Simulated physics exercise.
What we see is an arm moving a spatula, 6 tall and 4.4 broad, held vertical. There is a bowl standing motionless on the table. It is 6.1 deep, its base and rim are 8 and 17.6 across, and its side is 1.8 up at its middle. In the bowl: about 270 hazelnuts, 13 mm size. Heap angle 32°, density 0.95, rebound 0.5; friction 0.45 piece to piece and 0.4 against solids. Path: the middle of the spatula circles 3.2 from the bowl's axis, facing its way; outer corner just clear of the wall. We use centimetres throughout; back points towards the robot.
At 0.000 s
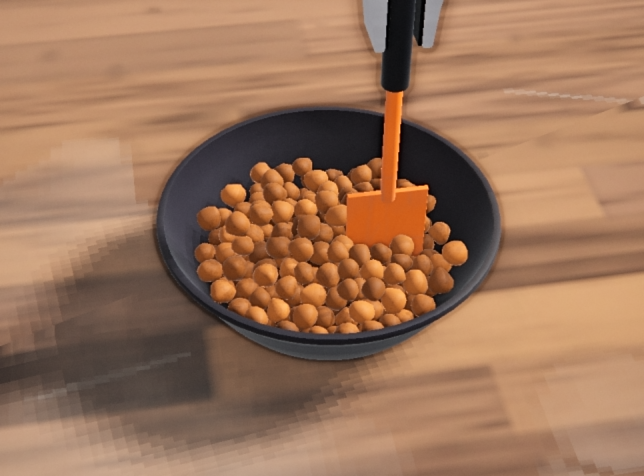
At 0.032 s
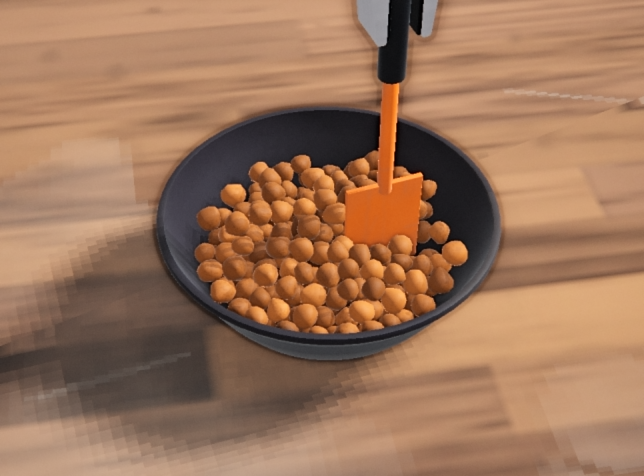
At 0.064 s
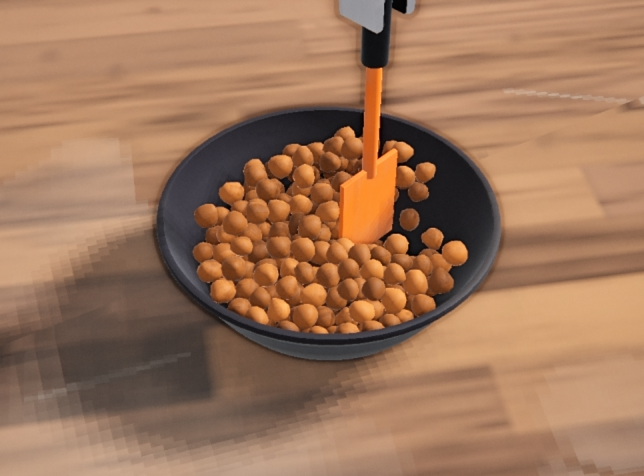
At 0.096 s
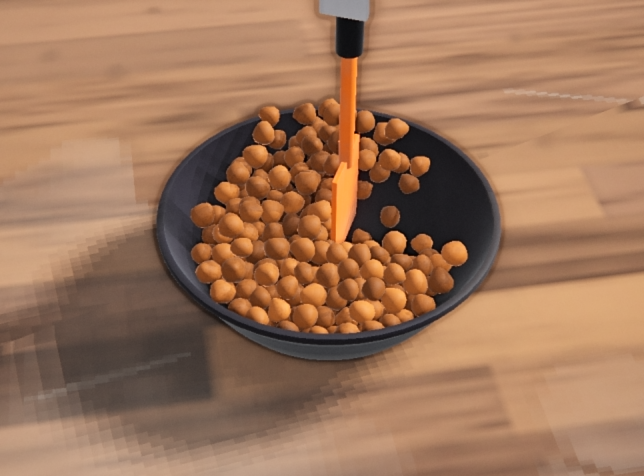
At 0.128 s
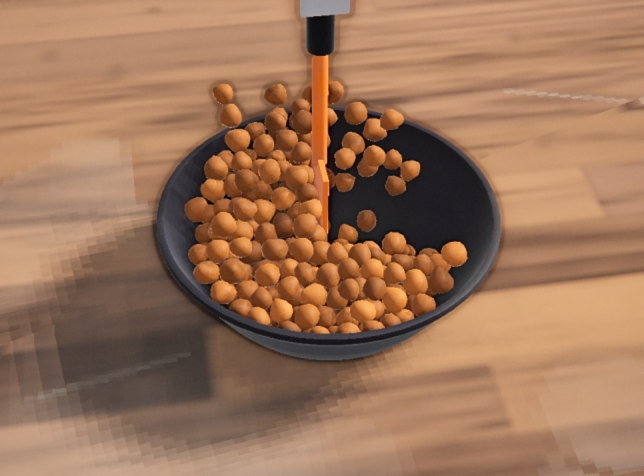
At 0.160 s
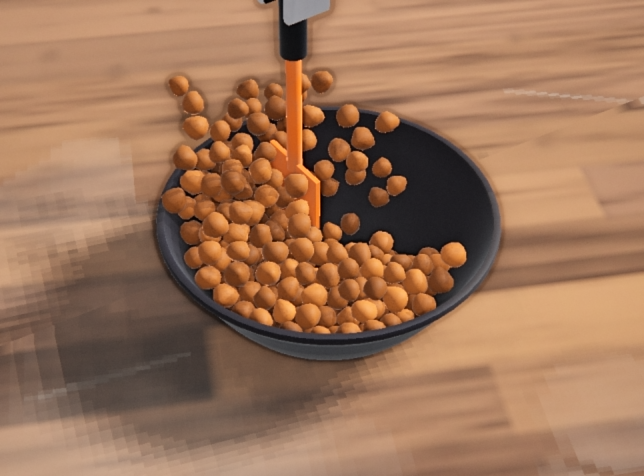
On a wooden table, an orange spatula held upright by a robot arm swept leftward through a dark bowl of round brown nuts, turning as it went and pushing them into a heap above the back-left rim.
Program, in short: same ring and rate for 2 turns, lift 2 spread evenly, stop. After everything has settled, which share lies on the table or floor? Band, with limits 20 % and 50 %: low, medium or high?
Medium.
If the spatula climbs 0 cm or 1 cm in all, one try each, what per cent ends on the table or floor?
About 40 per cent on the first try and 35 per cent on the second.
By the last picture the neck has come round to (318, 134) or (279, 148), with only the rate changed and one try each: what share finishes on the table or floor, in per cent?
First try: Around 20 %; second try: Around 35 %.
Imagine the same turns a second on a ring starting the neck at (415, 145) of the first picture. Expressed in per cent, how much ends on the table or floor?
Roughly 35 per cent.
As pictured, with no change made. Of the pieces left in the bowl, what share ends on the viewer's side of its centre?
Close to 45 in a hundred.
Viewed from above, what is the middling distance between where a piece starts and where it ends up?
9 cm.
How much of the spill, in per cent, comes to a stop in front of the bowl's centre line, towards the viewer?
My reading is roughly 60 per cent.
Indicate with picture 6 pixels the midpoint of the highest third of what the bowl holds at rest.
The centre is near pixel (314, 234).
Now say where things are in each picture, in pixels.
In the first frame, spatula neck at (389, 170), 0° round; upper third of the load around (325, 235), from x 205 to 455, top at y 165; 268 in the bowl.
In the second frame, spatula neck at (386, 162), 11° round; upper third of the load around (324, 228), from x 205 to 455, top at y 165.
In the third frame, spatula neck at (370, 146), 36° round; upper third of the load around (321, 207), from x 200 to 455, top at y 135.
In the fourth frame, spatula neck at (347, 136), 63° round; upper third of the load around (306, 194), from x 200 to 455, top at y 110.
In the fifth frame, spatula neck at (320, 134), 89° round; upper third of the load around (282, 176), from x 200 to 455, top at y 90; 266 in the bowl, 2 in flight or on the tool.
In the sixth frame, spatula neck at (294, 139), 116° round; upper third of the load around (252, 182), from x 175 to 450, top at y 80; 262 in the bowl, 6 in flight or on the tool.
After 0.44 s, 351° round, highest piece 9 above the table; 207 in the bowl, 46 on the table or floor, 15 in flight or on the tool.
After 0.73 s, 226° round, highest piece 7 above the table; 189 in the bowl, 74 on the table or floor, 5 in flight or on the tool.
After 1.07 s, 0° round, highest piece 6 above the table; 184 in the bowl, 84 on the table or floor.
After 1.77 s, 0° round, highest piece 6 above the table; 184 in the bowl, 84 on the table or floor.
At rest, 184 in the bowl, 84 on the table or floor. That is 31 % on the table or floor.
